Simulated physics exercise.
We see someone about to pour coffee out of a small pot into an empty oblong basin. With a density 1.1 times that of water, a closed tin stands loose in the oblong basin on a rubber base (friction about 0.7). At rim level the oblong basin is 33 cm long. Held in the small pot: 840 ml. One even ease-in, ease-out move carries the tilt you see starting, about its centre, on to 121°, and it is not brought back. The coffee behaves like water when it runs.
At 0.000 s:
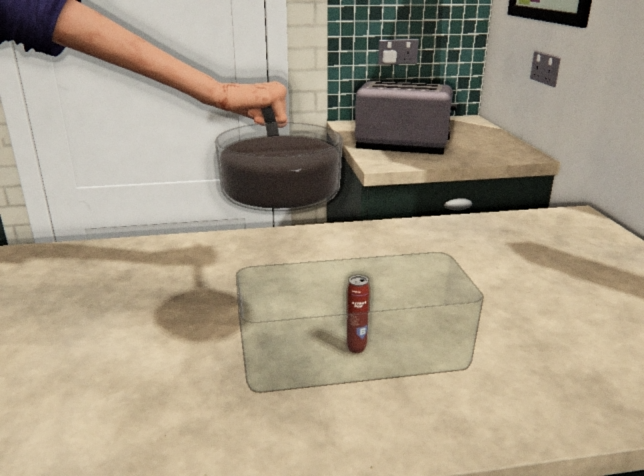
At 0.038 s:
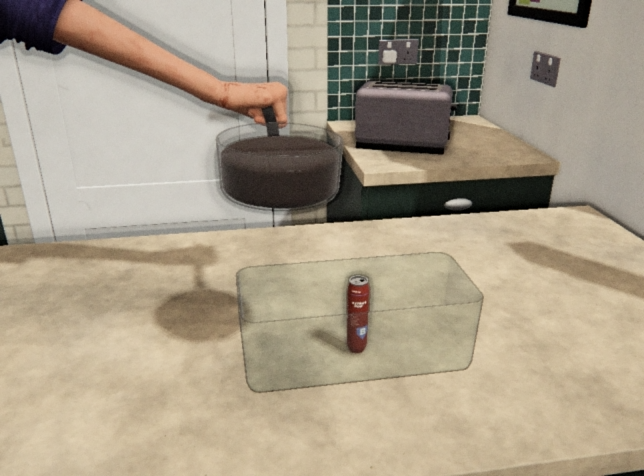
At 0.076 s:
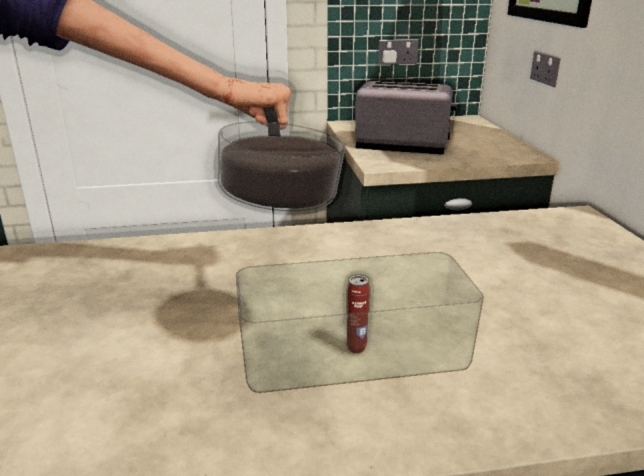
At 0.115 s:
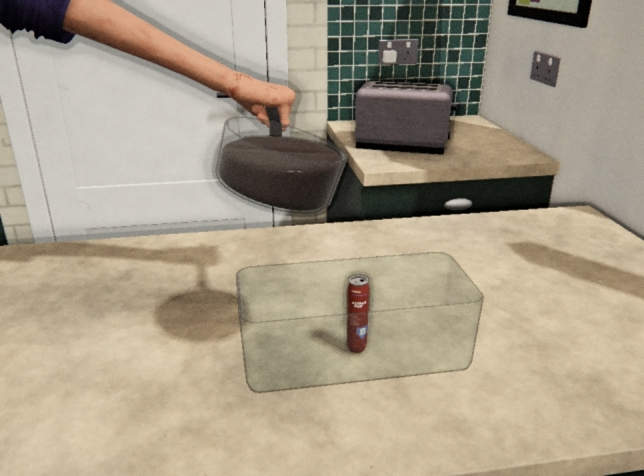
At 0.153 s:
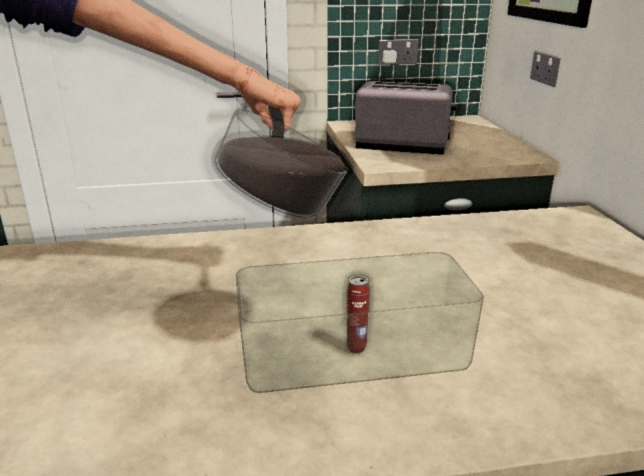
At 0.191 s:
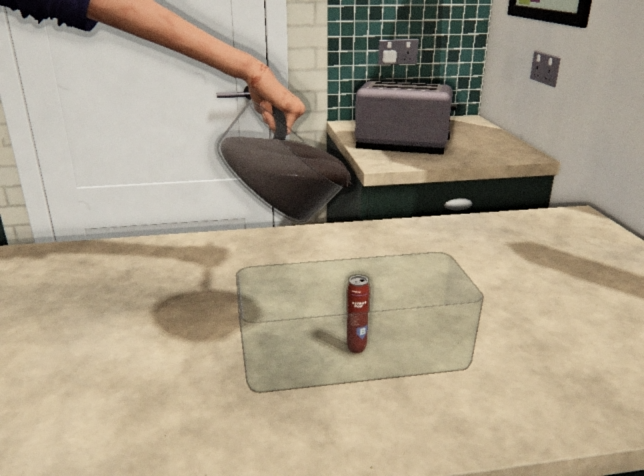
Kitchen counter with a red can standing in a clear oblong basin, as a hand tilts a small pot of dark liquid rightward.
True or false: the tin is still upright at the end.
False.
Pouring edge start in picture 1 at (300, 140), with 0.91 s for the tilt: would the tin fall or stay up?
It tumbles.
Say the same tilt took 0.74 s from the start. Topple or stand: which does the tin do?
Then the tin does not tip.
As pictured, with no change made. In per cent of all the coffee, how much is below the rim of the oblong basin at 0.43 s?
I reckon close to 36 percent of it.
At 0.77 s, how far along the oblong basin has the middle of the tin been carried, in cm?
Around 4 cm.
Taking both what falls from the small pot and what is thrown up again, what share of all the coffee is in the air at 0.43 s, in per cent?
I'd say close to 54 per cent.
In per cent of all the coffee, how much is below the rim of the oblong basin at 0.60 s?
Around 92 per cent of the whole.
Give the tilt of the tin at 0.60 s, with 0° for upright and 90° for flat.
Lean: Around 0° from upright.
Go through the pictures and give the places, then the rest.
Tilt 0°; pouring edge (340, 137); surface from (219, 154) to (337, 148); the oblong basin's rim runs from (238, 295) to (466, 276); the tin's top is at (359, 284), in the first picture.
Tilt 2°; pouring edge (341, 139); surface from (220, 154) to (337, 149), in the second picture.
Tilt 8°; pouring edge (343, 145); surface from (220, 151) to (338, 151), in the third picture.
Tilt 17°; pouring edge (344, 155); surface from (221, 150) to (341, 154), in the fourth picture.
Tilt 29°; pouring edge (344, 168); surface from (221, 147) to (344, 161); 1 per cent is over the edge, in the fifth picture.
Tilt 43°; pouring edge (340, 182); surface from (220, 142) to (327, 162); 6 per cent is over the edge, in the sixth picture.
By 0.43 s the tilt is 118° and 9 per cent is still to pour; the tin stands where it began.
By 0.60 s the tilt is 121° and 1 per cent is still to pour; the tin stands 2 cm from where it began.
By 0.77 s the tilt is 121° and 0 per cent is still to pour; the tin leans 23°.
By 0.97 s the tilt is 121° and 0 per cent is still to pour; the tin lies on its side.
At rest the tin lies on its side.
